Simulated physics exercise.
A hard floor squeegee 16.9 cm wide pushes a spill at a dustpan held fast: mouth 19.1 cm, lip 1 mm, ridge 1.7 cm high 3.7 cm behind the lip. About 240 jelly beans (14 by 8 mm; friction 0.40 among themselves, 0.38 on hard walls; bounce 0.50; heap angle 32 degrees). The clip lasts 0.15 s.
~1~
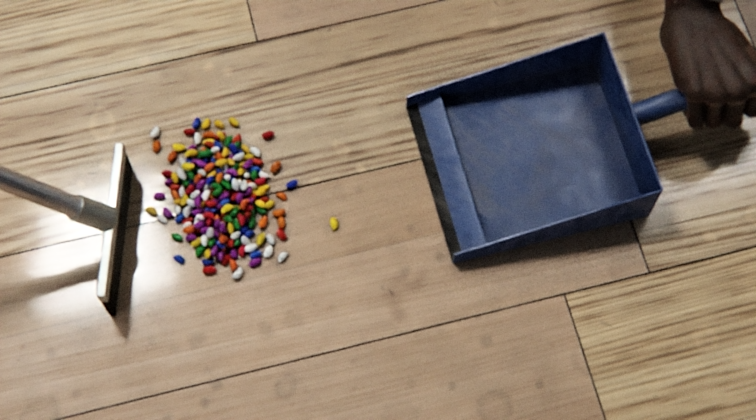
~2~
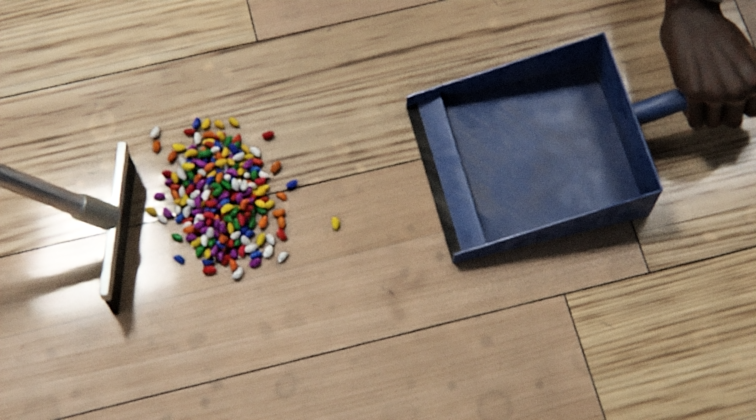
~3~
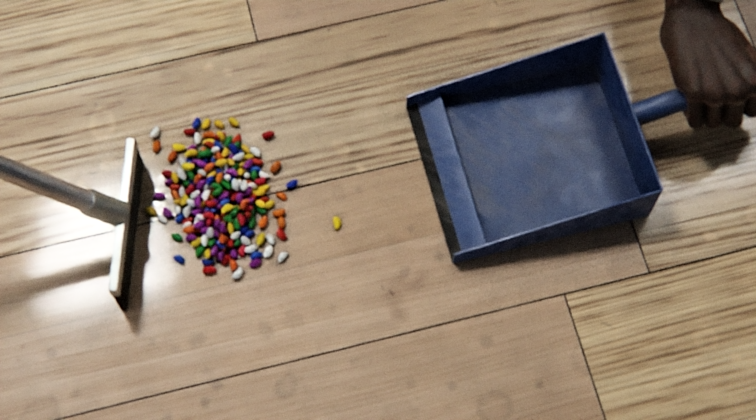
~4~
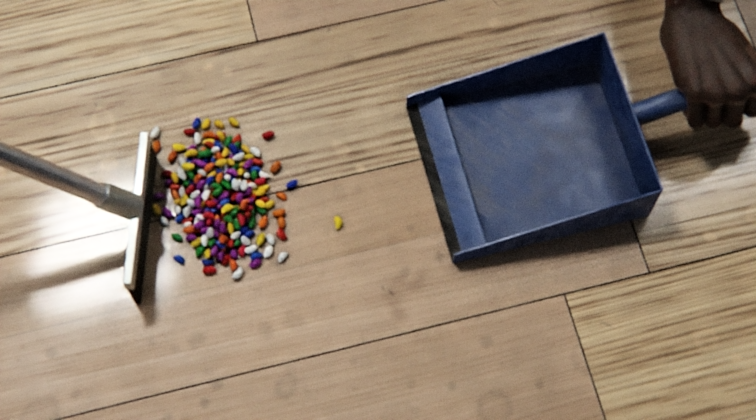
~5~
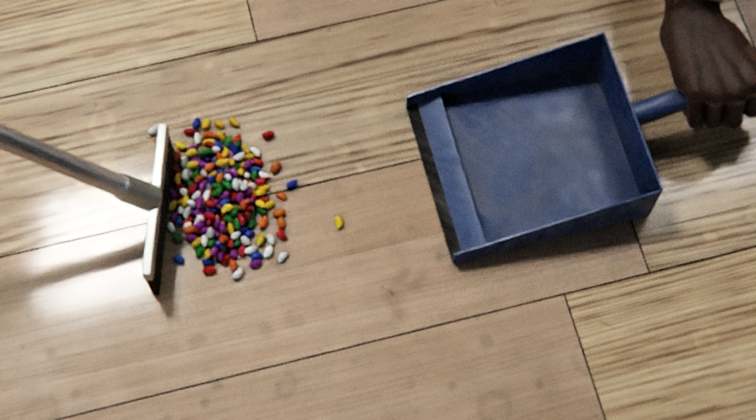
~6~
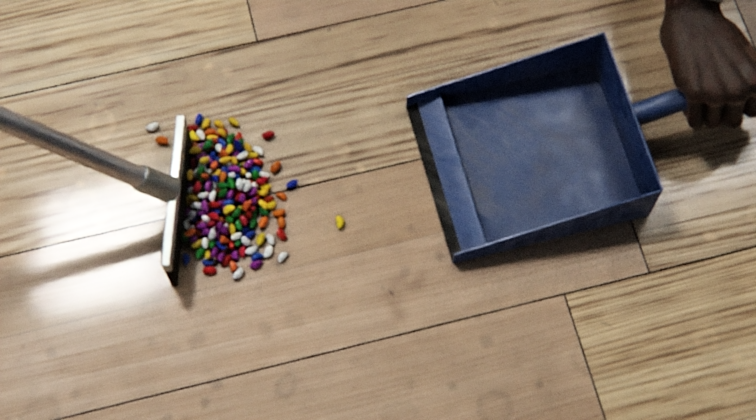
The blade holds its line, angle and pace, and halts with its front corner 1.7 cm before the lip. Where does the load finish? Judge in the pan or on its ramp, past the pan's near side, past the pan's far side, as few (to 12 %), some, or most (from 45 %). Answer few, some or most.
In the pan or on its ramp: Few; past the pan's near side: Few; past the pan's far side: Some.
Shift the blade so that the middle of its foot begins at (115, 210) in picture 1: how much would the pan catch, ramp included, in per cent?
Some 0 per cent.
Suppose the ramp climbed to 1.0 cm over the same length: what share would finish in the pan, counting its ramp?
In that case some 10 per cent.
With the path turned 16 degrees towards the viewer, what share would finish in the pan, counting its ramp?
Then about 25 per cent.
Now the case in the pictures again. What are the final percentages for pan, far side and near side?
Pan 5; near side 5; far side 25.
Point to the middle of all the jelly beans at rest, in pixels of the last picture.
Near (401, 159).
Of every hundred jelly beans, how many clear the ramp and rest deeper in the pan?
Roughly 0 per cent.
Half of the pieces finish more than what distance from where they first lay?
Roughly 20 cm.
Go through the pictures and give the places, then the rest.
In the first picture, blade from (103, 297) to (121, 151), moved 0.0 cm, 0 of the pieces shifted so far; middle of the pieces at (215, 192); pan at (543, 156).
In the second picture, blade from (106, 295) to (124, 150), moved 0.3 cm, 0 of the pieces shifted so far; middle of the pieces at (215, 192).
In the third picture, blade from (115, 291) to (132, 146), moved 1.3 cm, 0 of the pieces shifted so far; middle of the pieces at (215, 192).
In the fourth picture, blade from (129, 284) to (146, 140), moved 2.9 cm, 2 of the pieces shifted so far; middle of the pieces at (215, 192).
In the fifth picture, blade from (148, 275) to (164, 132), moved 4.9 cm, 23 of the pieces shifted so far; middle of the pieces at (216, 193).
In the sixth picture, blade from (167, 266) to (182, 124), moved 7.0 cm, 140 of the pieces shifted so far; middle of the pieces at (223, 192); pan at (543, 156).
Then, 0.18 s after the last picture, middle of the blade 15 cm from the lip; 0 % over the lip, far side 15 %, near side 0 %.
Then, 0.30 s after the last picture, middle of the blade 7 cm from the lip; 0 % over the lip, far side 20 %, near side 0 %.
Then, 0.55 s after the last picture, middle of the blade 4 cm from the lip; 5 % over the lip, far side 25 %, near side 5 %.
In the end, pan 5 %, near side 5 %, far side 25 %, in front of the lip or behind the blade 65 %.
